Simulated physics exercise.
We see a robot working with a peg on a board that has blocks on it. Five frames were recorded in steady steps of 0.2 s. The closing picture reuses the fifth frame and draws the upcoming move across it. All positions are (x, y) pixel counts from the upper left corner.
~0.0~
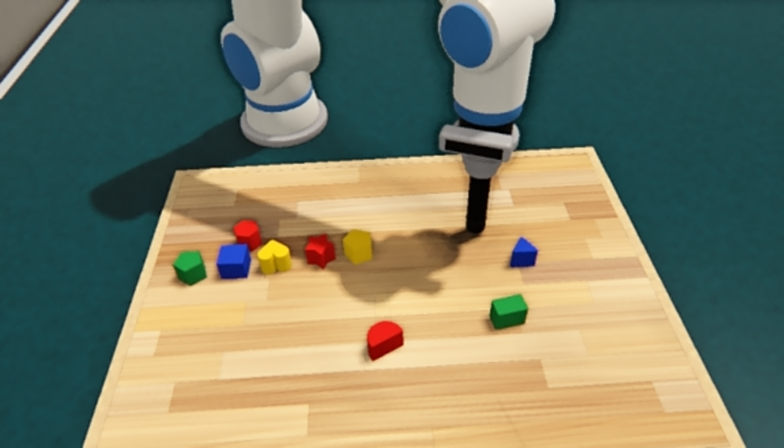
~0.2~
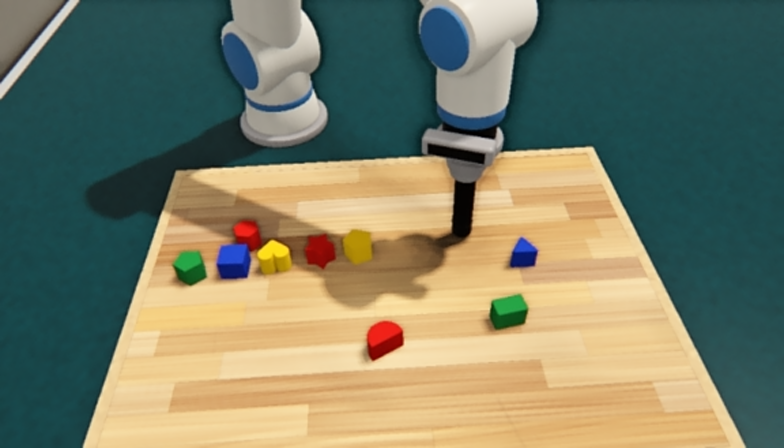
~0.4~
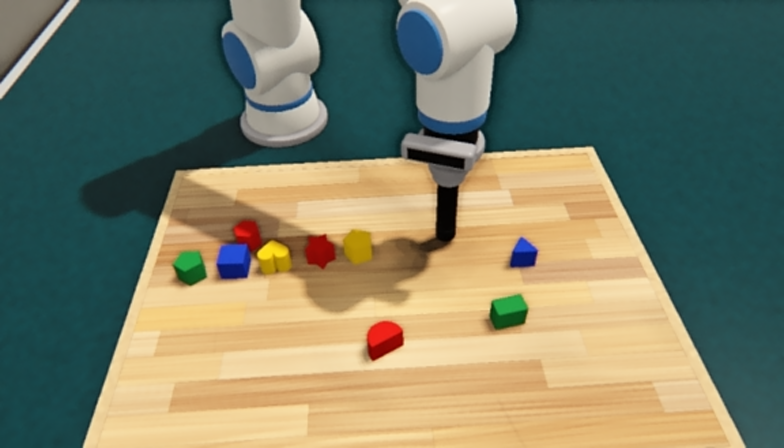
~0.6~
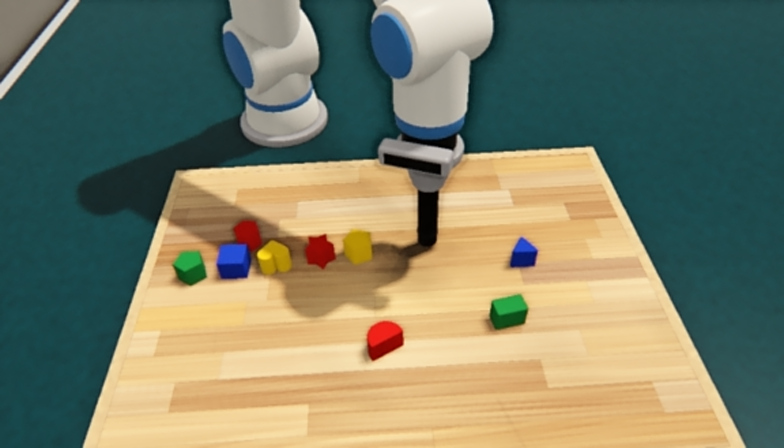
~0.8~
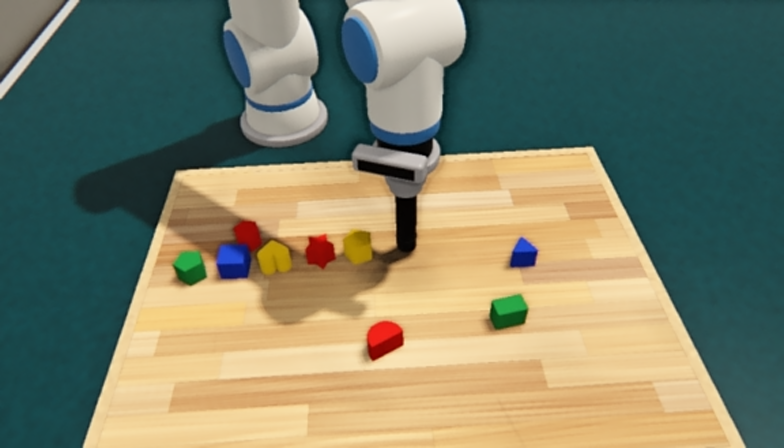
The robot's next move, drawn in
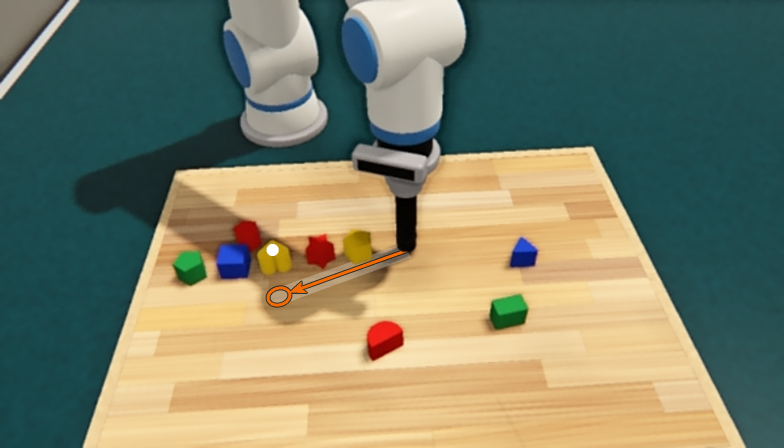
A robot arm moves its black peg left across the board toward a yellow block.
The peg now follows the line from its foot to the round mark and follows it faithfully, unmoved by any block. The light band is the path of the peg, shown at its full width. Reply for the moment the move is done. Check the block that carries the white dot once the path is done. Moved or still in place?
The block that carries the white dot will stay where it stands.
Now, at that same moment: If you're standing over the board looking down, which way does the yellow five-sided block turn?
Answer: Clockwise.
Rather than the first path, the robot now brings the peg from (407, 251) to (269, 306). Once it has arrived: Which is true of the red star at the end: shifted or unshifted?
It is not moved.
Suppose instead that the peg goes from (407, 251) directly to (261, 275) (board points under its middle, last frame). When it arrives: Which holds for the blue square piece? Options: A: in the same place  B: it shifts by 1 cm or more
I choose B.
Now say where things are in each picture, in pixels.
The first picture shows peg tip (475, 228); block tops, yellow heart (273, 250); red star (319, 243); yellow five-sided block (358, 238).
The second picture shows peg (461, 231); blocks unchanged.
The third picture shows peg (445, 236); blocks unchanged.
The fourth picture shows peg (427, 240); blocks unchanged.
The fifth picture shows peg (407, 246); yellow heart (273, 250); red star (319, 243); yellow five-sided block (358, 238).
Path on the board, from (407, 251) to (279, 296); the dot is on the yellow heart.
The first path, step by step. One third of the way, peg (364, 261); yellow five-sided block (348, 238), turned 45° clockwise.
Two thirds of the way, peg (322, 276); red star (316, 243); yellow five-sided block (344, 238), turned 65° clockwise.
At the end, peg (278, 292); yellow heart in place; red star (316, 243); yellow five-sided block (344, 238), turned 65° clockwise.
